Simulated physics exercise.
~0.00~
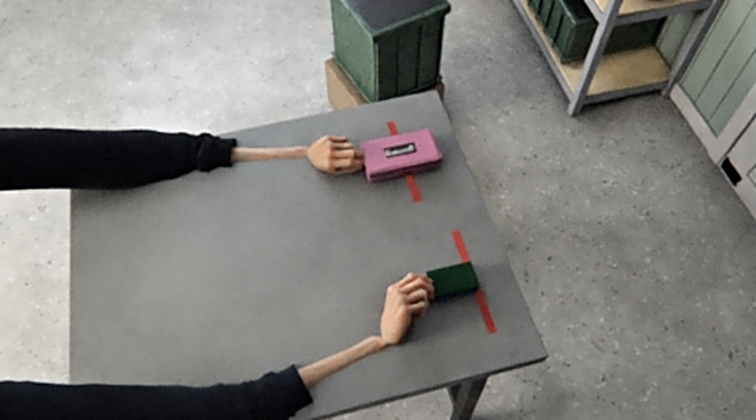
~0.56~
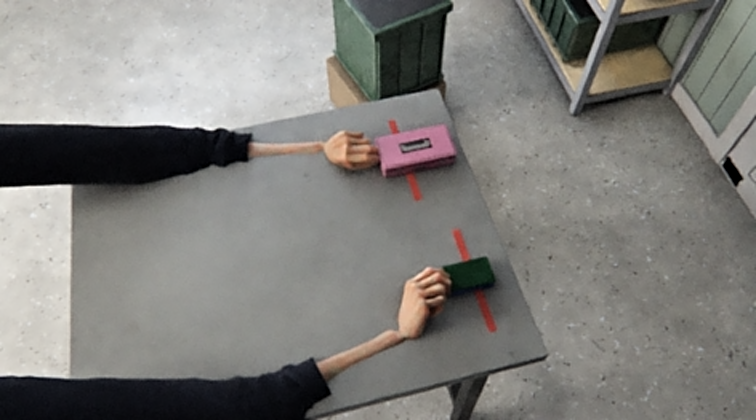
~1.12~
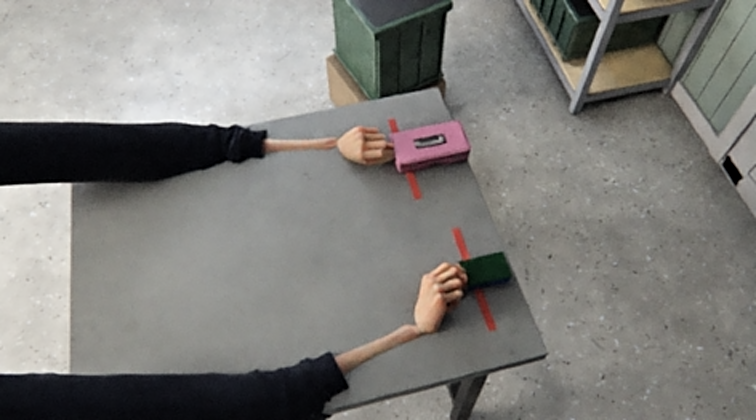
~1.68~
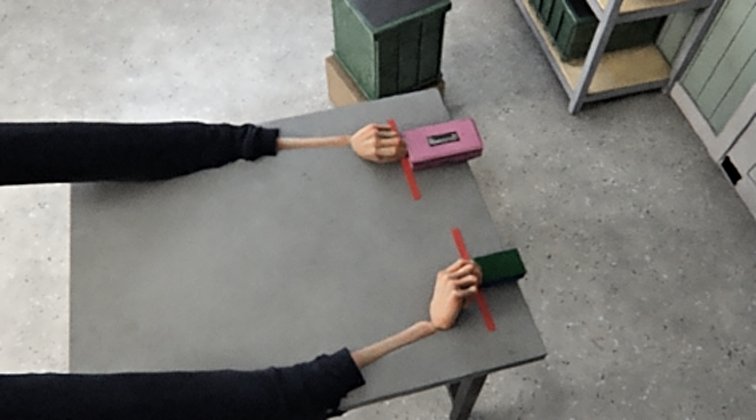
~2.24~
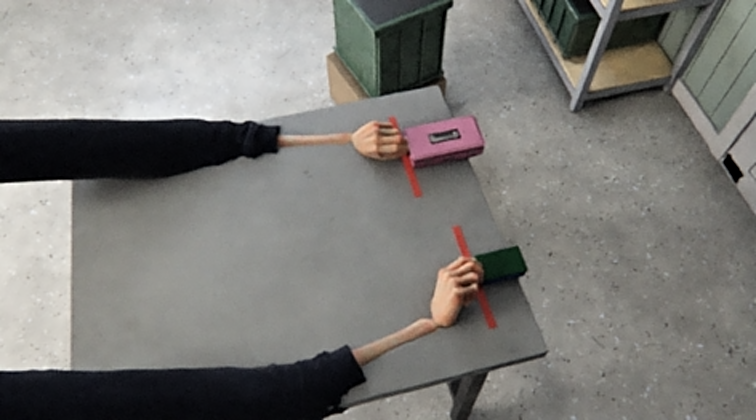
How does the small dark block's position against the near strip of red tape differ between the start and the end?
At the start the block lies over the near red tape. By the end it has been pushed right, past the tape to the table's right edge, with the fingers now over the strip.
Two hands pushing a pink case and a small dark block rightward past red tape strips, both staying at the table's edge.
